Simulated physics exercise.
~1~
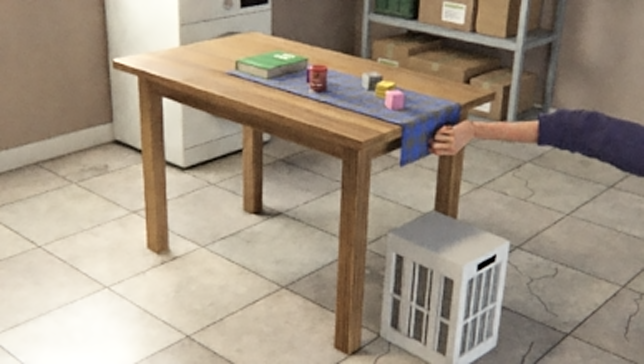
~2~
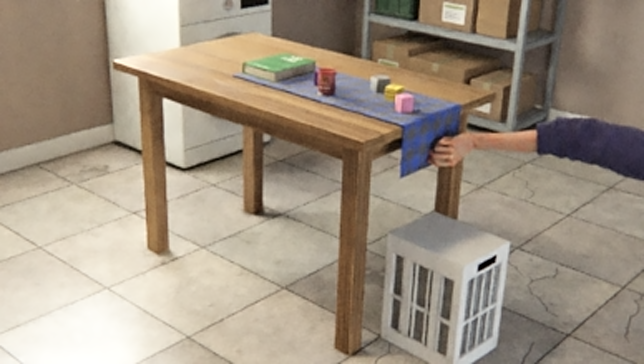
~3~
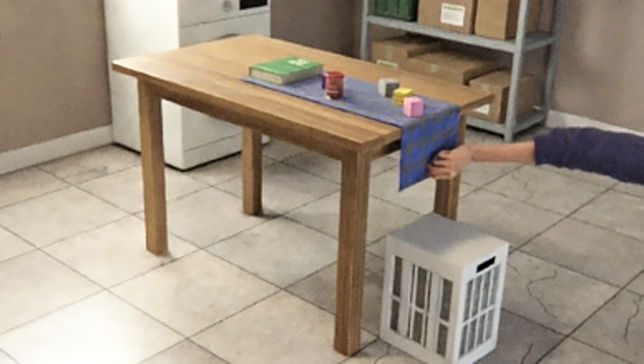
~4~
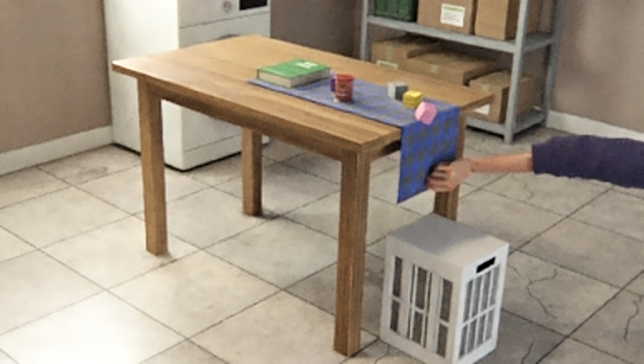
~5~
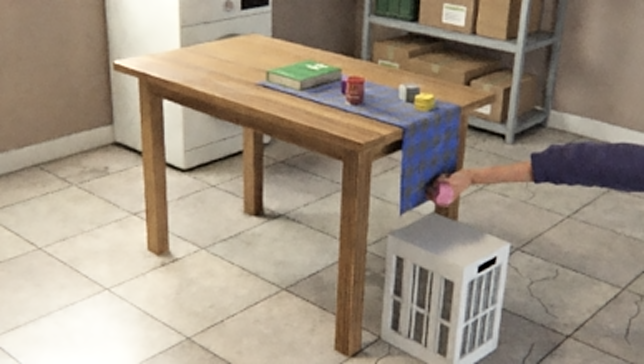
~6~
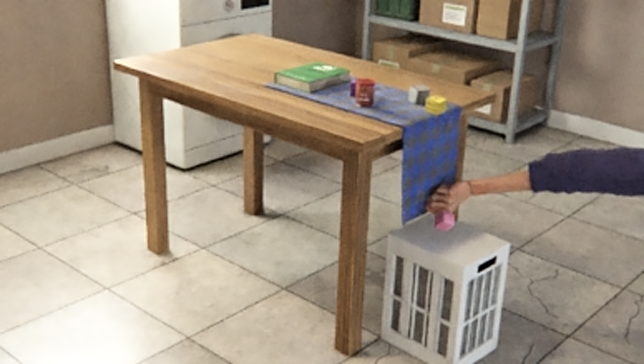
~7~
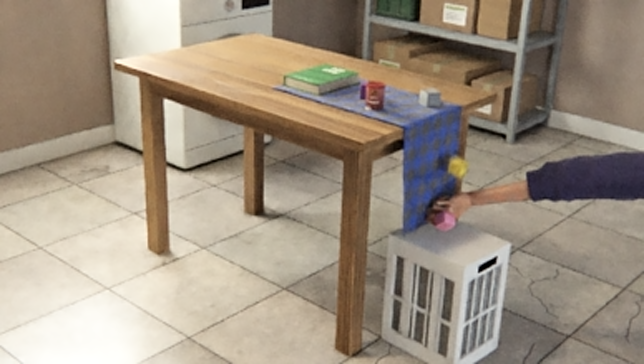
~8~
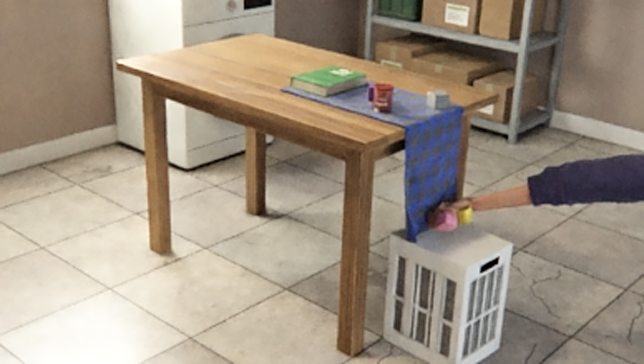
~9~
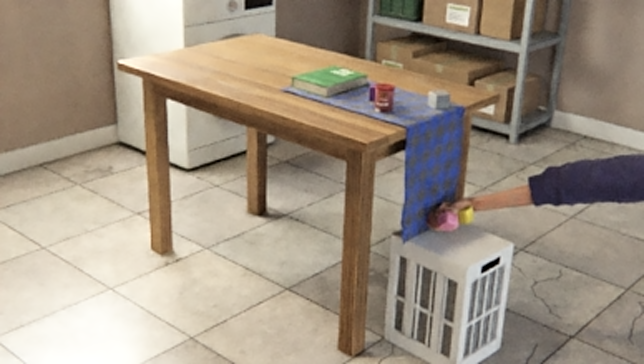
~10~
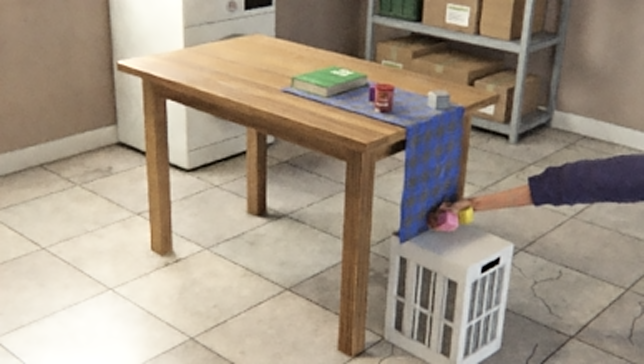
An arm in a dark blue sleeve reaches in from the right and grips the end of a blue scarf on a wooden table, seen from slightly above in a tiled room. On or beside the cloth are a green book, a red can, and grey, yellow and pink cubes, with a white crate on the floor below. The hand draws the hem down, and the things slide right. The pink cube tips over the edge and drops to the crate, then the yellow cube follows. The hem stops at the crate, with the grey cube, upright can and book still on the table.
